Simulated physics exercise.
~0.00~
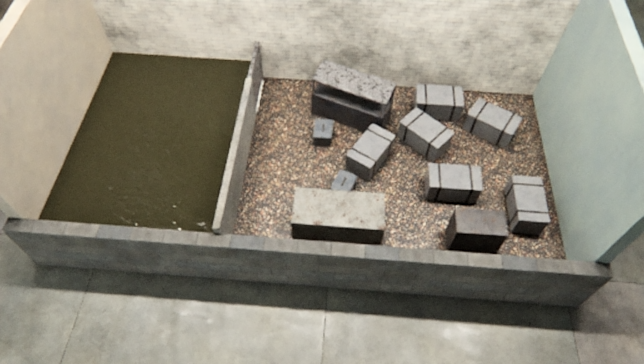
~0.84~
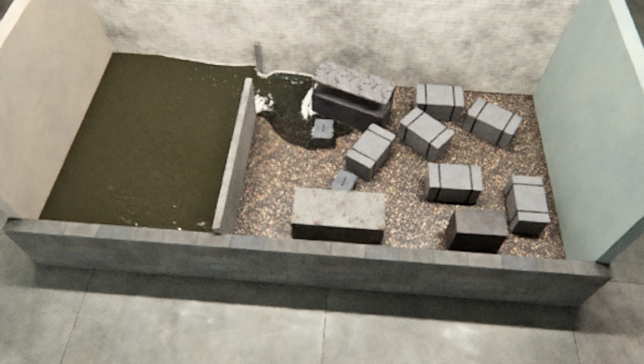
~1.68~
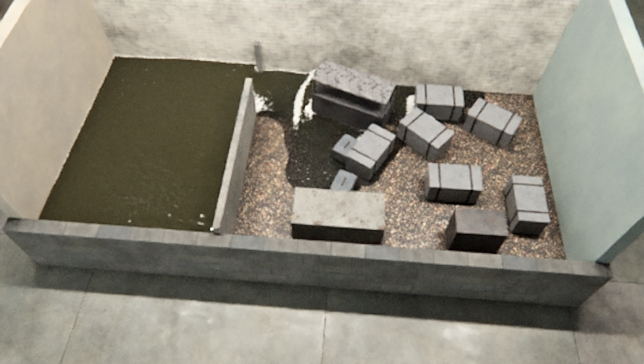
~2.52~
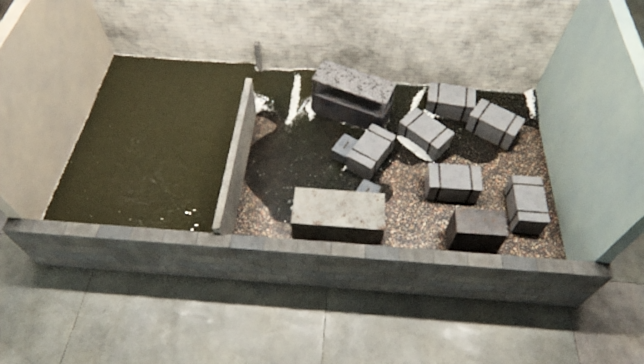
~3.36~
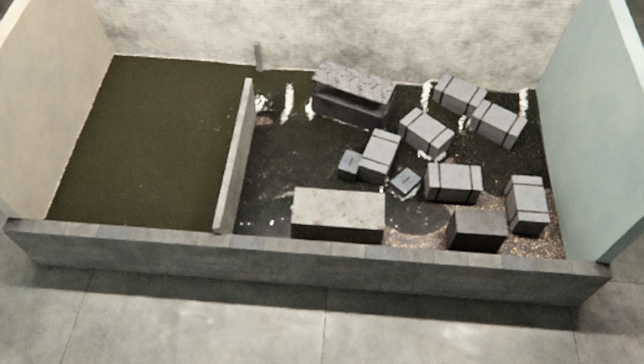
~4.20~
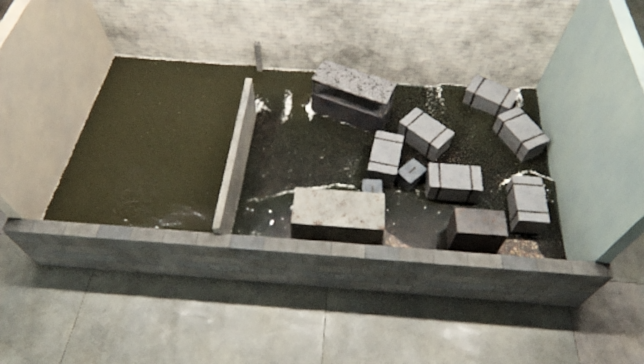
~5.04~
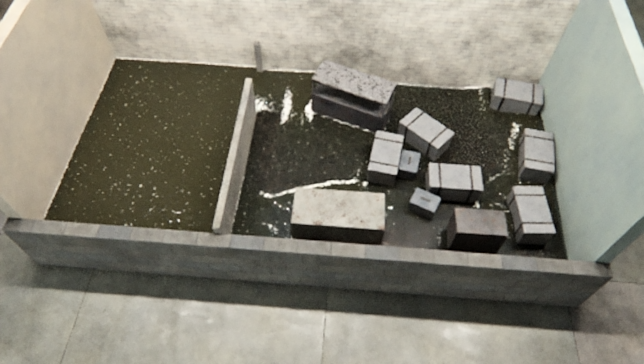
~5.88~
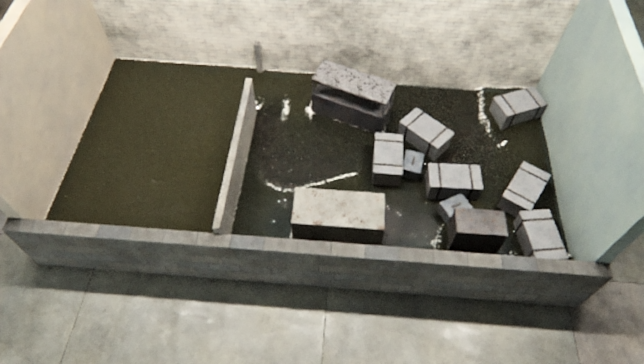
Dark, murky water fills the left side of a walled concrete basement, seen from high above, while grey strapped trunks, two small grey totes and larger stone-like blocks sit on brown gravel to the right of a low divider. Water pours through the gap at the divider's far end and spreads along the back wall, then forward across the gravel. The totes slide right among the trunks, and the two rear trunks shift toward the right wall. As the gravel disappears, one of these swings down the right side. Finally, several trunks and a tote sit displaced in dark water, while the large blocks remain in place.
